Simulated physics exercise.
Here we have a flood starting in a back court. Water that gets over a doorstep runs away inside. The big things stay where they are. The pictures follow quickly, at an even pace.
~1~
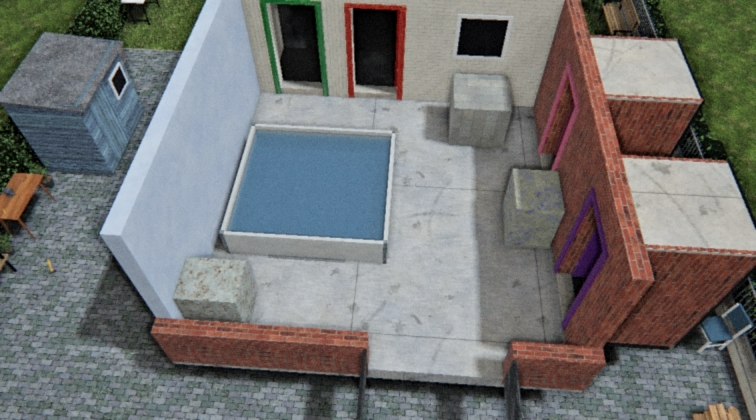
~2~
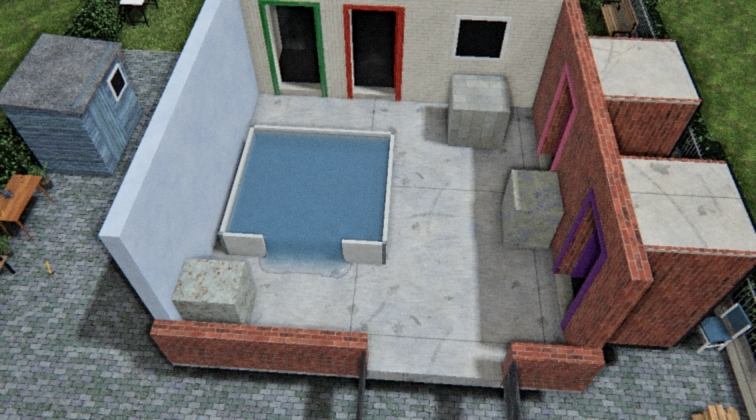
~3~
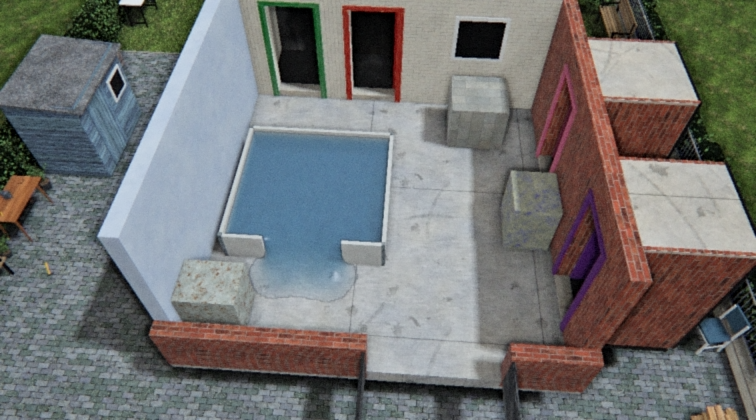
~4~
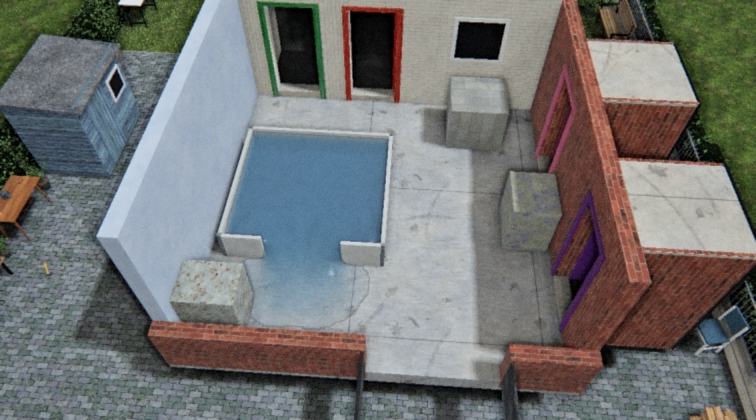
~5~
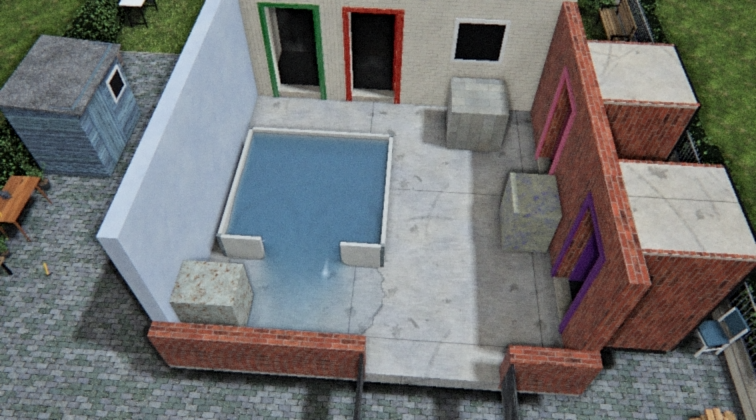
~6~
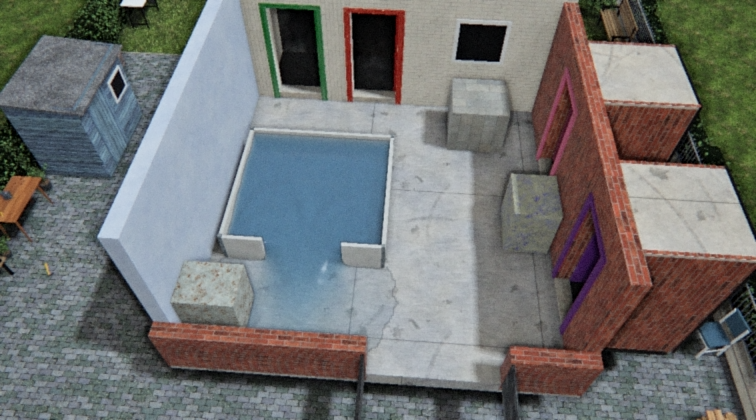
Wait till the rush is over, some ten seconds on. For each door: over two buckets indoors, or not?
In the end: The red door admits no more than that; the green door admits no more than that; the purple door lets in a lot; the pink door admits no more than that.
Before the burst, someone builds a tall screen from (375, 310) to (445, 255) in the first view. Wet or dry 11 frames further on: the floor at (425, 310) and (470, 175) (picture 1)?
As listed: Awash, clear.
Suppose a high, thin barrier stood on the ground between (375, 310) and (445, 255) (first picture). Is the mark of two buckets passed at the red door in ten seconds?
Then: Red lets less in.
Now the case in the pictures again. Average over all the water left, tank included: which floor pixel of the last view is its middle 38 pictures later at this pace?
Around (346, 248).
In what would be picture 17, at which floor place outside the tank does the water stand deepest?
At about (197, 345).
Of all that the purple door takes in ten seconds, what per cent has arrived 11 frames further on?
I make it 0 per cent.
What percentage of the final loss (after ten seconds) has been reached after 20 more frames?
About 20 per cent.
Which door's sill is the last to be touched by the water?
That is the one in red.
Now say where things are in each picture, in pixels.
In the first frame, still water in the open tank at (314, 182).
In the second frame, water pours out at (305, 250) and has run to (346, 267).
In the third frame, water pours out at (304, 253) and has run to (342, 290).
In the fourth frame, the front is at (322, 324), out from the gap at (303, 253).
In the fifth frame, the front is at a hidden place, out from the gap at (303, 254).
In the sixth frame, water pours out at (304, 254) and has run to a hidden place.
A moment on, water covers 15 % of the floor; the red door not reached, the green door not reached, the purple door not reached, the pink door not reached.
Next, water covers 30 % of the floor; the red door not reached, the green door not reached, the purple door not reached, the pink door not reached.
Then, water covers 50 % of the floor; the red door not reached, the green door not reached, the purple door over two buckets in, the pink door not reached.
Later, water covers 65 % of the floor; the red door not reached, the green door wet at the sill, nothing in, the purple door far over two buckets in, the pink door wet at the sill, nothing in.
In the end, water covers 95 % of the floor; the red door wet at the sill, nothing in, the green door wet at the sill, nothing in, the purple door far over two buckets in, the pink door wet at the sill, nothing in.
